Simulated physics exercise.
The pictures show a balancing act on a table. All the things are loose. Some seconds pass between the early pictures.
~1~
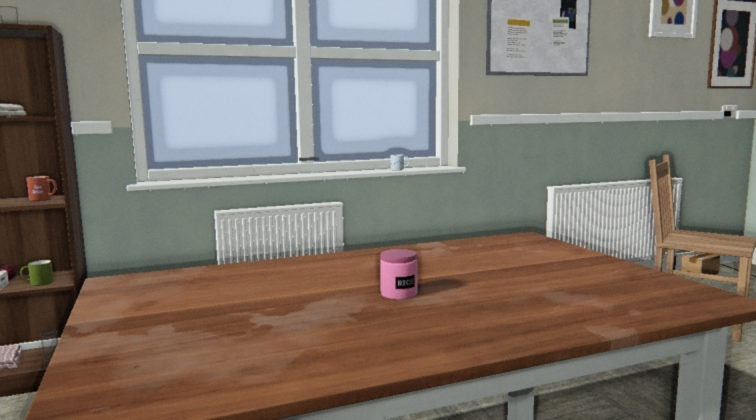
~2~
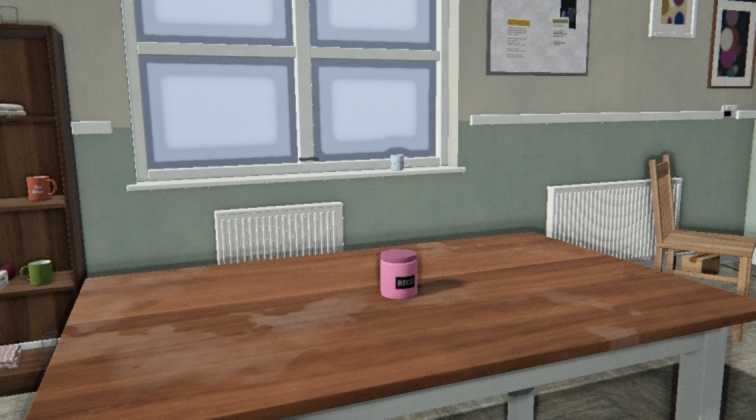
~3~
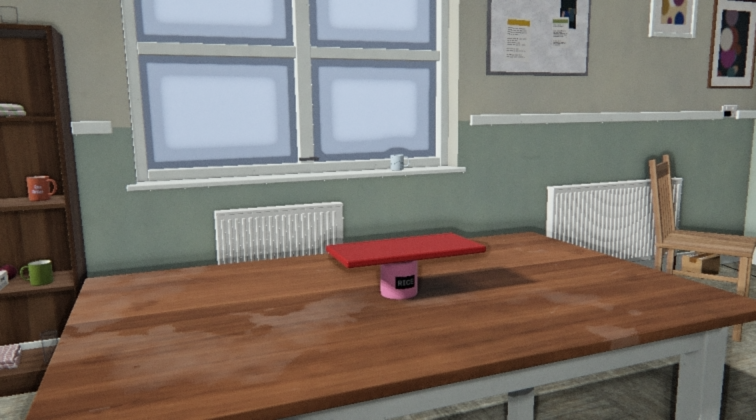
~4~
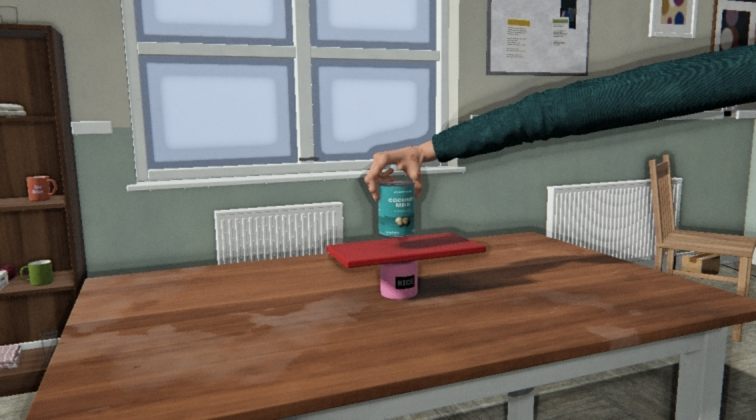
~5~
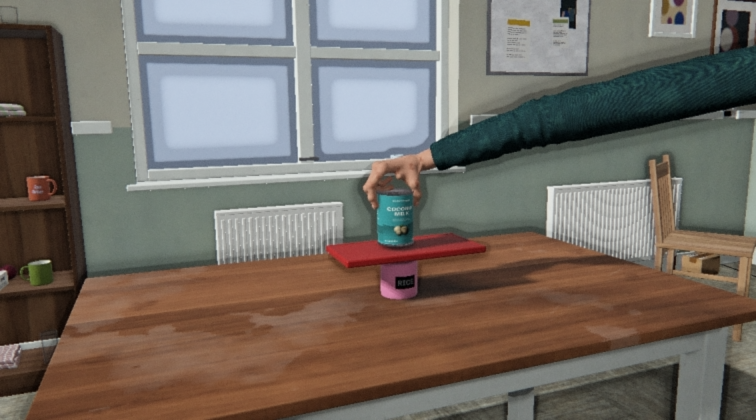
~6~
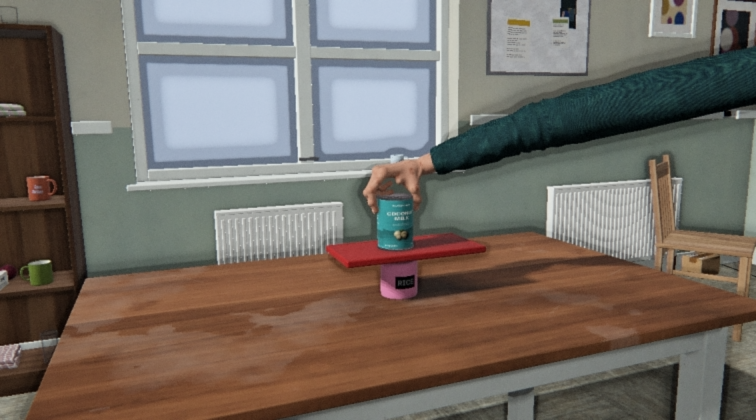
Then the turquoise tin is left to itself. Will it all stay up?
In the end the stack stays up.
Then, 0.20 s later than the last frame, all is still.
Then, 0.40 s later than the last frame, turquoise tin resting near (395, 222).
When it is over, all 3 as before. End places, in pixels of the last picture, turquoise tin near (395, 222). The stack keeps its balance.
